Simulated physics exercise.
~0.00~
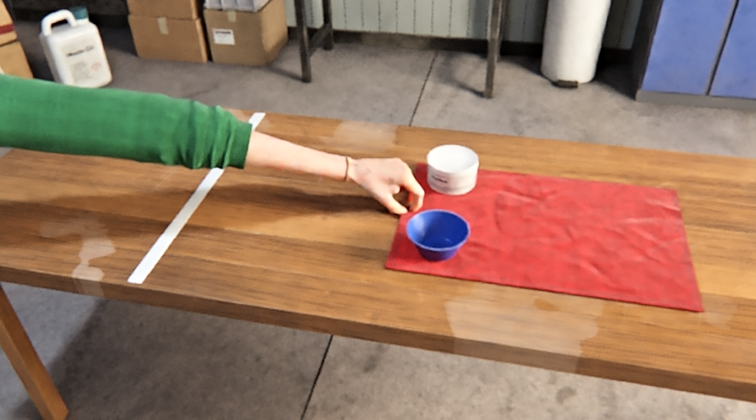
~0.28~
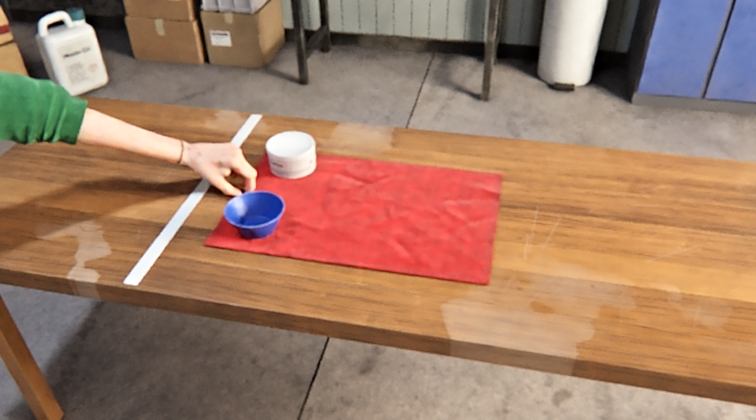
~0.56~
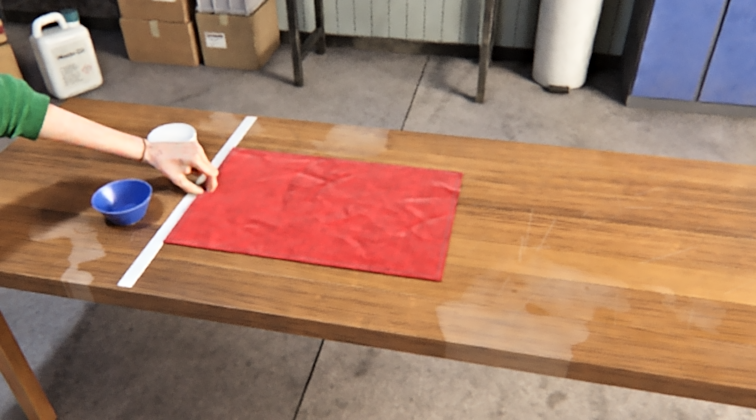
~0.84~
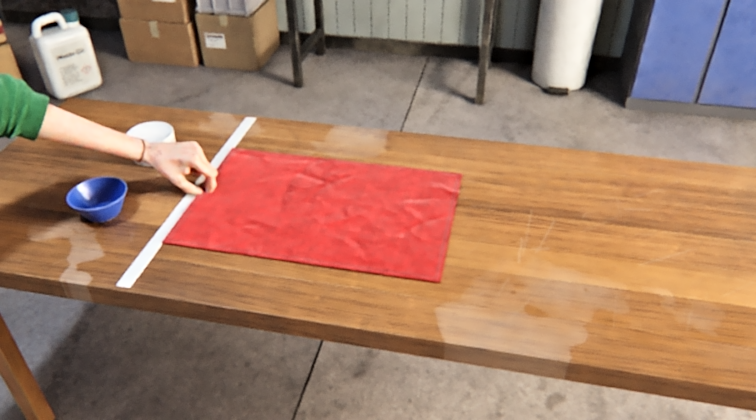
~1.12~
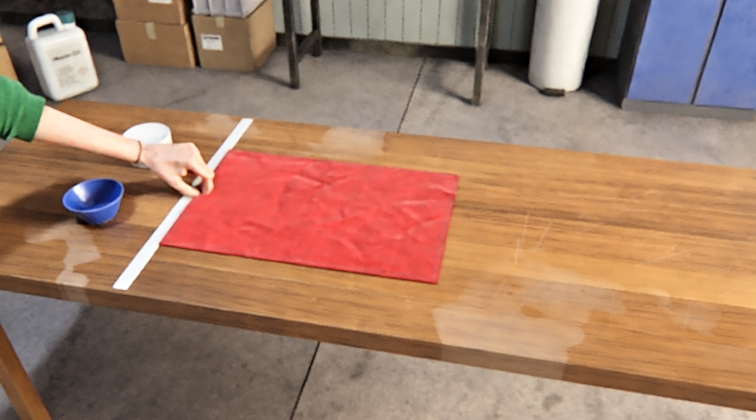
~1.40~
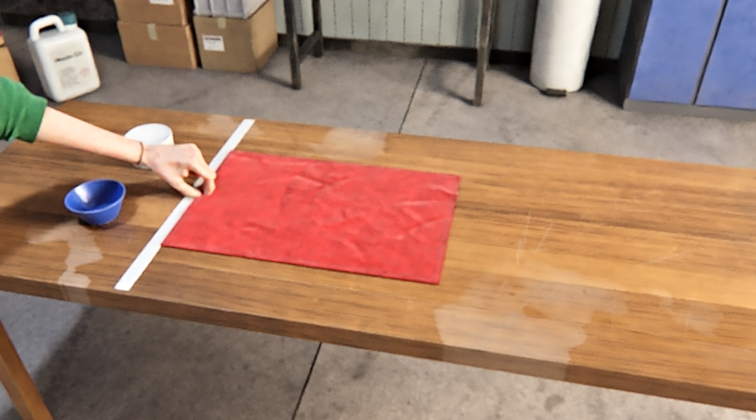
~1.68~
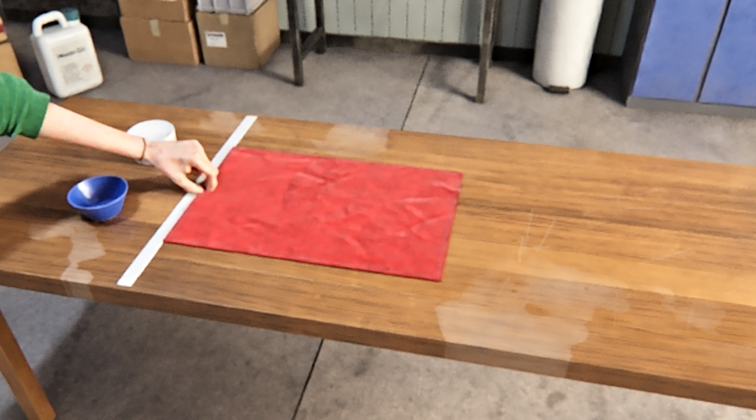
On a wooden table, a hand towed a red cloth carrying a white tub and a blue bowl left to a strip of white tape, where the cloth stopped and both slid off its front edge, coming to rest on the bare wood beyond.
